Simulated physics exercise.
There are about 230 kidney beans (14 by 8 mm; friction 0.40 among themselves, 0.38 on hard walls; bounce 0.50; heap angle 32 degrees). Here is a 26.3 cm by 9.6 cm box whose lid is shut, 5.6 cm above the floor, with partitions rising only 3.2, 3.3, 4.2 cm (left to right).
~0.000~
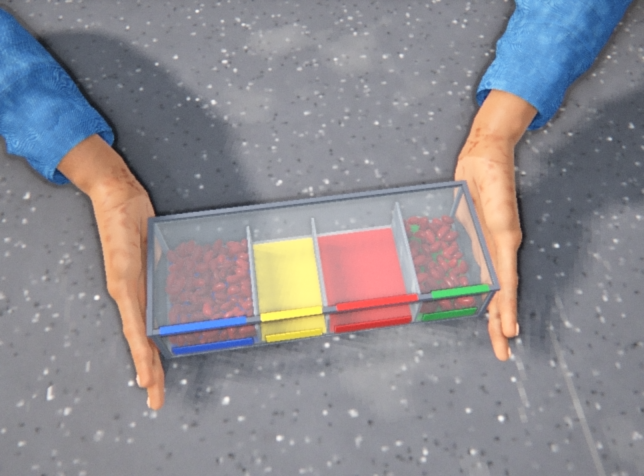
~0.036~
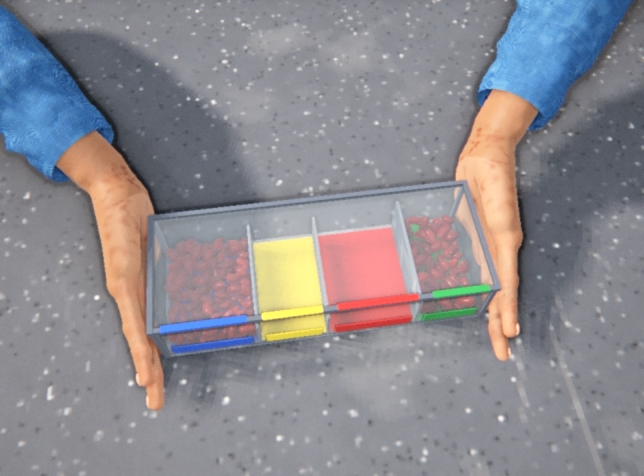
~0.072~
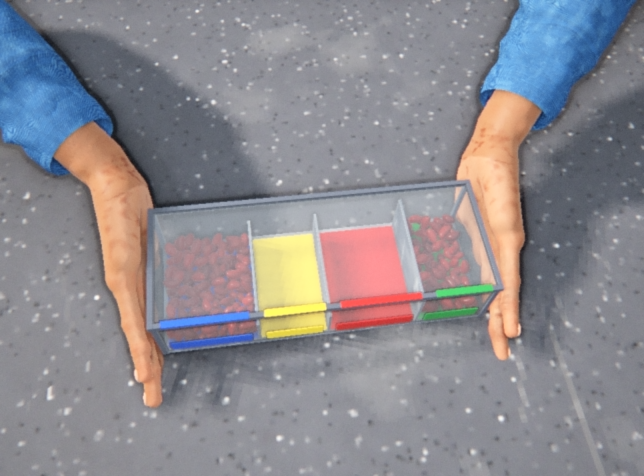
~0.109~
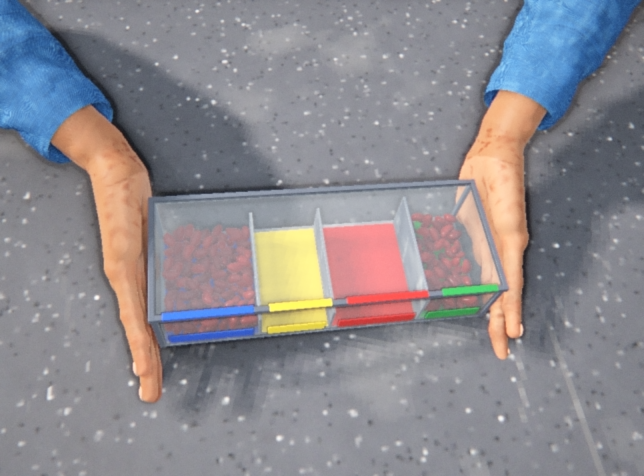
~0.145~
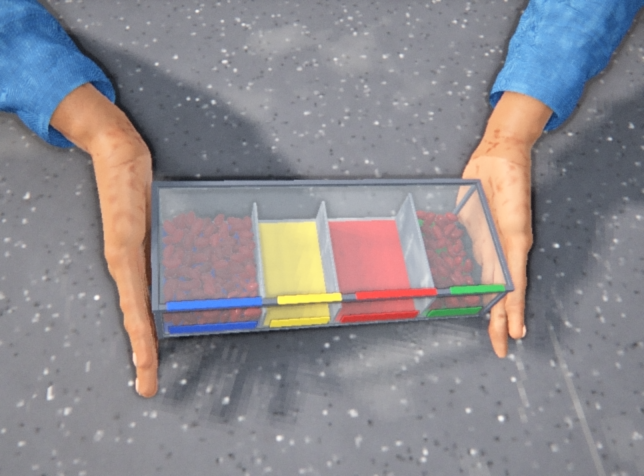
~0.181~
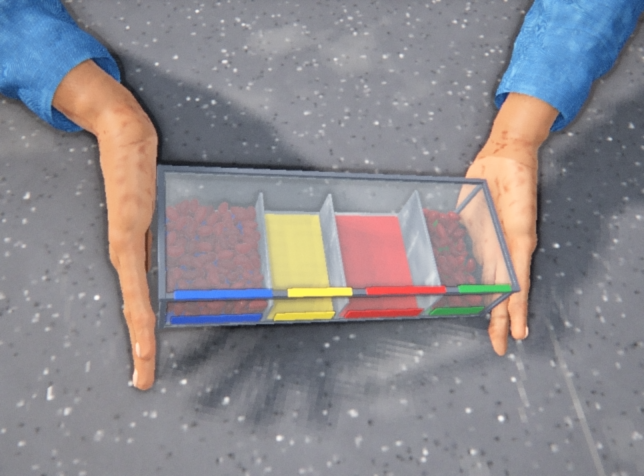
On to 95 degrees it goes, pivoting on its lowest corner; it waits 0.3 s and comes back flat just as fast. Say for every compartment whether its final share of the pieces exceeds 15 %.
Red compartment: Exceeds, blue compartment: Does not exceed, green compartment: Exceeds, yellow compartment: Does not exceed.
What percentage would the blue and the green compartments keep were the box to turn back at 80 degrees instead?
Shares after the change: Blue 20, green 55, per cent.
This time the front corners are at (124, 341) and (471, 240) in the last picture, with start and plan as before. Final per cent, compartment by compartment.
Red = 5 %, blue = 70 %, green = 25 %, yellow = 0 %.
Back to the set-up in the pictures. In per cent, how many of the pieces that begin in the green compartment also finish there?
100 %.
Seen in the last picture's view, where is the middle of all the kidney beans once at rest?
Around (426, 277).
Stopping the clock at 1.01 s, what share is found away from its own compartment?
About 50 %.
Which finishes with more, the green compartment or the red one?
Result: Green has more.
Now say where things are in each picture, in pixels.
Box tilt 0 degrees, front corners at (153, 331) and (494, 286); blue 65 %, green 35 %, in the first picture.
Box tilt 1 degrees, front corners at (153, 330) and (495, 286), in the second picture.
Box tilt 3 degrees, front corners at (153, 325) and (498, 286), in the third picture.
Box tilt 6 degrees, front corners at (154, 317) and (502, 286), lowest corner right front, in the fourth picture.
Box tilt 11 degrees, front corners at (158, 306) and (508, 287), lowest corner right front, in the fifth picture.
Box tilt 15 degrees, front corners at (165, 294) and (514, 287), lowest corner right front; blue 65 %, green 35 %. The box's pace is about 125 degrees a second, in the sixth picture.
After 1.01 s, tilt 95 degrees; red 25 %, blue 15 %, green 45 %, yellow 15 %.
After 1.57 s, tilt 51 degrees; red 30 %, blue 5 %, green 60 %.
After 2.18 s, tilt 0 degrees; red 30 %, blue 5 %, green 60 %.
By 2.6 s all is still; red 30 %, blue 5 %, green 60 %, yellow 0 %.
